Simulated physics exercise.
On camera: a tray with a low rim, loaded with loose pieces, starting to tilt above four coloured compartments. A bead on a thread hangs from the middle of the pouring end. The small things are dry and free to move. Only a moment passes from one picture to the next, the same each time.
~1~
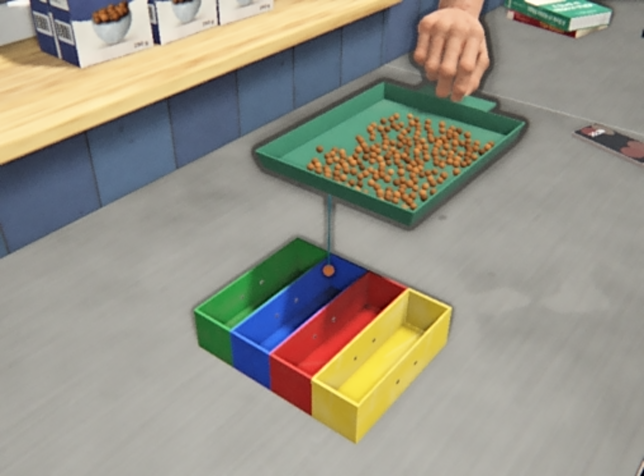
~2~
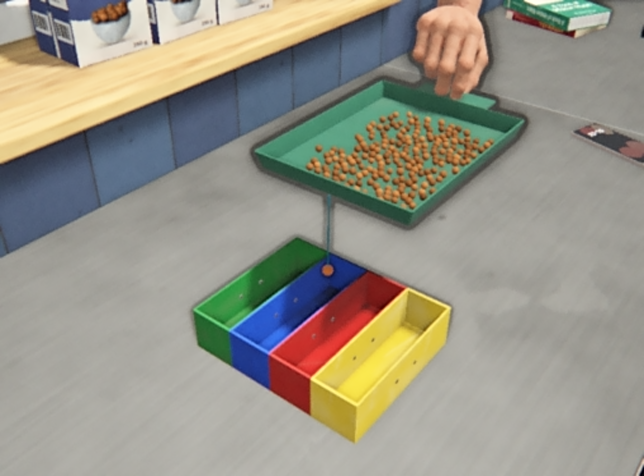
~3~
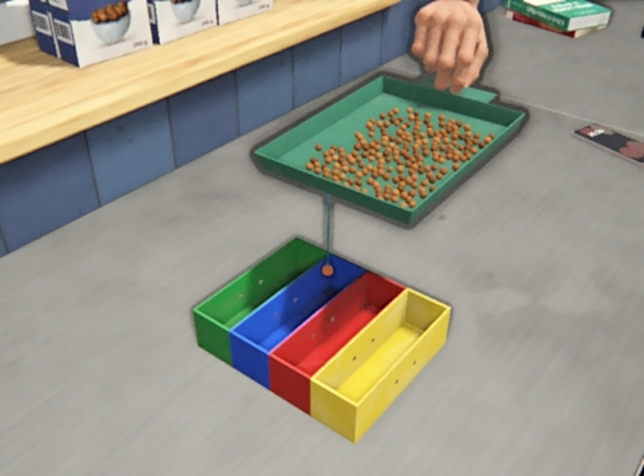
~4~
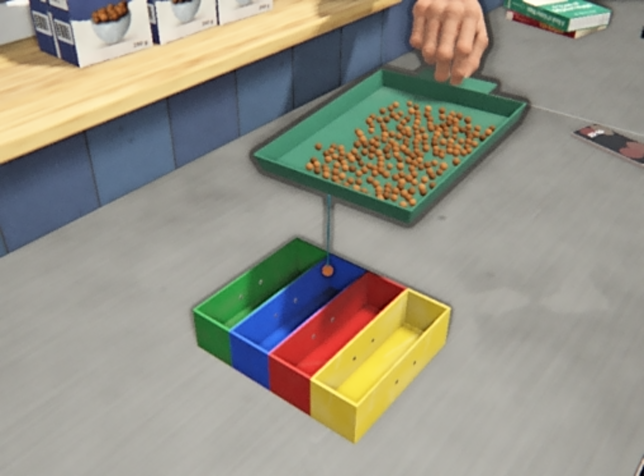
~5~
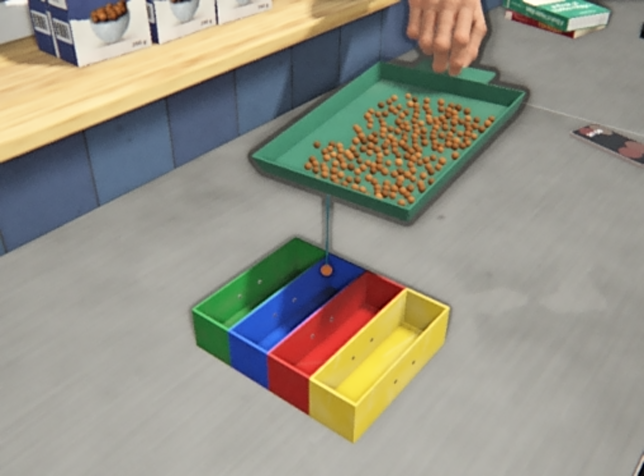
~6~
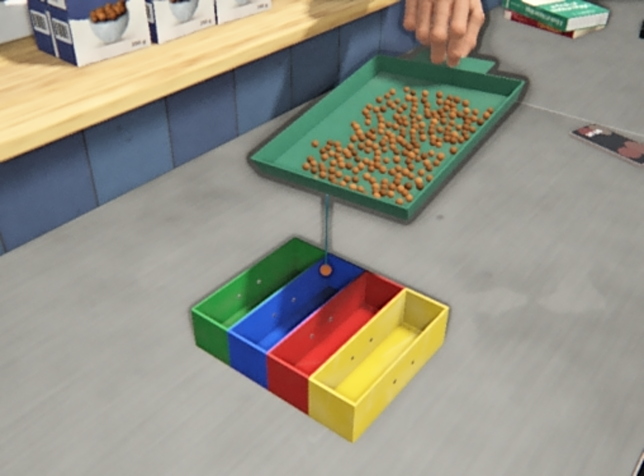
Hand-held green tray of small brown balls tilting slightly above green, blue, red and yellow compartments, a bead hanging beneath it.
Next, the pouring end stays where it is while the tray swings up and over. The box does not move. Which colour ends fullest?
Fullest: The green cell.
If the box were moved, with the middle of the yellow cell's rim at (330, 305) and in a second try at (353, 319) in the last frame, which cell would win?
In turn: Blue; the cell in green.
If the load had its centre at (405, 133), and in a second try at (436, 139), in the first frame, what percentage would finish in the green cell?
In turn 40 and 50 in a hundred.
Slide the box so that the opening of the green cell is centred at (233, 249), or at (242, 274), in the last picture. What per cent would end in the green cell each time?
First some 20, then 60 per cent.
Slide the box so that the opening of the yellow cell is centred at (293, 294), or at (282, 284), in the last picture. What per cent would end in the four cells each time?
First some 100, then 90 per cent.
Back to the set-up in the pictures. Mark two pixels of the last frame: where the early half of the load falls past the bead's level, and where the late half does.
At about (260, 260), then at (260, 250).
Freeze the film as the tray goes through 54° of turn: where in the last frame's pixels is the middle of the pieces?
At about (326, 159).
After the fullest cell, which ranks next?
It is blue.
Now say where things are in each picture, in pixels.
In the first frame, corners of the pouring end at (264, 150) and (411, 207), level; middle of the load at (404, 157), cereal balls; bead on its thread at (329, 270); green cell at (214, 335); blue cell at (251, 357); red cell at (291, 381); yellow cell at (335, 407).
In the second frame, corners of the pouring end at (263, 150) and (410, 207), level; middle of the load at (403, 155).
In the third frame, corners of the pouring end at (262, 151) and (410, 206), tipped barely, lowest at the left corner; middle of the load at (403, 153).
In the fourth frame, corners of the pouring end at (262, 153) and (409, 205), tipped a little, lowest at the left corner; middle of the load at (403, 149).
In the fifth frame, corners of the pouring end at (260, 155) and (407, 204), tipped a little, lowest at the left corner; middle of the load at (402, 144).
In the sixth frame, corners of the pouring end at (259, 156) and (405, 203), tipped a little, lowest at the left corner; middle of the load at (400, 140); green cell at (211, 334); blue cell at (248, 357); red cell at (288, 381); yellow cell at (332, 407).
Soon after the last picture, tray tipped steeply; nearly all on the tray; a stray few falling or outside the box.
A little later, tray tipped right over; about a third on the tray; about a quarter in the green cell; a small part in the blue cell; about a third falling or outside the box.
Later still, tray tipped past a quarter turn; about half in the green cell; about a quarter in the blue cell; a stray few in the red cell; about a third falling or outside the box.
At rest, tray tipped past a quarter turn; about half in the green cell; about a quarter in the blue cell; a stray few in the red cell; none in the yellow cell; about a third outside the box.
